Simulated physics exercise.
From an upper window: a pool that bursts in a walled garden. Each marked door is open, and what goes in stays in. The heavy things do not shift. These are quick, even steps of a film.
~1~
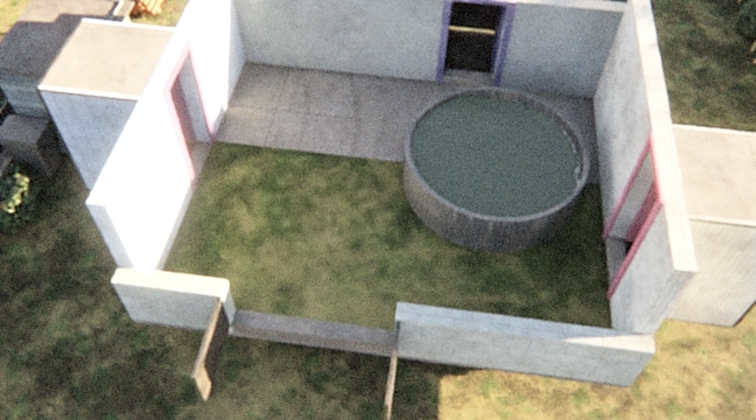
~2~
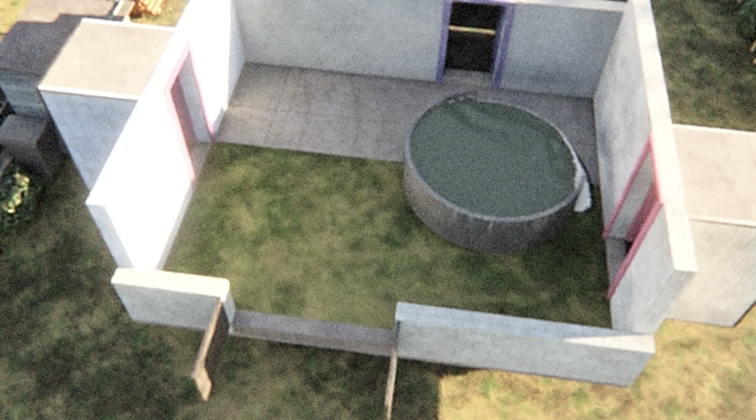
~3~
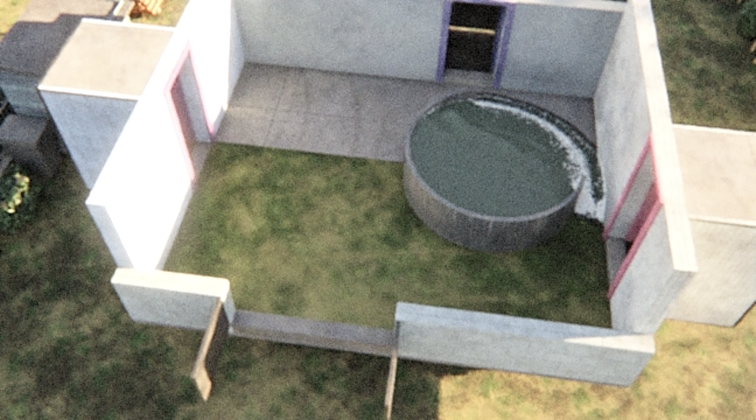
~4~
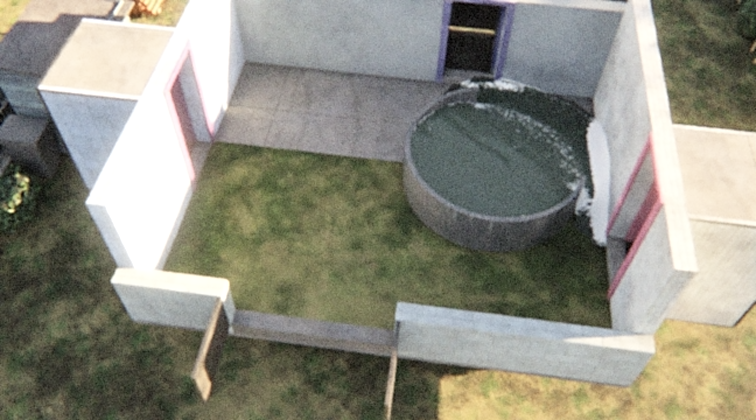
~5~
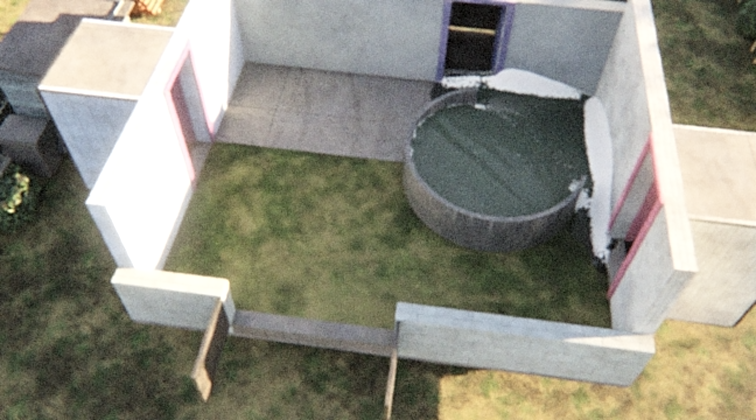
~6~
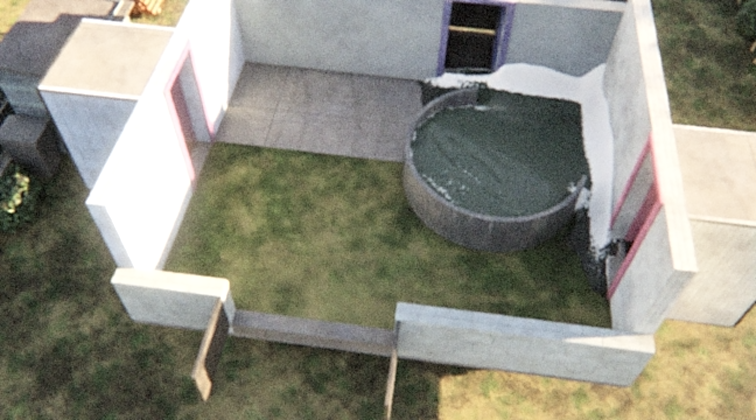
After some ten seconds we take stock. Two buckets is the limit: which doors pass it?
In the end: The blue door lets in a lot; the purple door lets in a lot; the pink door admits no more than that.
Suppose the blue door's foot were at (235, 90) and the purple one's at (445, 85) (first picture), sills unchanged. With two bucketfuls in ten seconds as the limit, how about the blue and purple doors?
My reading: The blue one goes over; the purple one goes over.
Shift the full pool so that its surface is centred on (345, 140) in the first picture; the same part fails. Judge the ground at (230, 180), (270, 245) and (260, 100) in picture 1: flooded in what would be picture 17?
In turn: Clear, no water, covered.
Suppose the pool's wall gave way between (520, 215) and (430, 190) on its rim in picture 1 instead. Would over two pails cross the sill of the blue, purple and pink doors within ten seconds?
Blue holds; purple lets less in; pink is over.
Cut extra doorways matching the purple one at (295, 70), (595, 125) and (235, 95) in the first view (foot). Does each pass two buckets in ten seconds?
As listed: Stays under, goes over, floods.
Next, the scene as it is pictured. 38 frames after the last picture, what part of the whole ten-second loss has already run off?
Near 55 in a hundred.
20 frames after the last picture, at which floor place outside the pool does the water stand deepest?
Roughly at (248, 82).
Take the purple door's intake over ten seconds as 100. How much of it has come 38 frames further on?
Some 60 per cent.
A moment on, water covers 20 % of the floor; the blue door over two buckets in, the purple door not reached, the pink door wet at the sill, nothing in.
Next, water covers 35 % of the floor; the blue door far over two buckets in, the purple door not reached, the pink door under two buckets in.
Then, water covers 60 % of the floor; the blue door far over two buckets in, the purple door wet at the sill, nothing in, the pink door under two buckets in.
Later, water covers 95 % of the floor; the blue door far over two buckets in, the purple door over two buckets in, the pink door under two buckets in.
In the end, water covers 95 % of the floor; the blue door far over two buckets in, the purple door over two buckets in, the pink door under two buckets in.
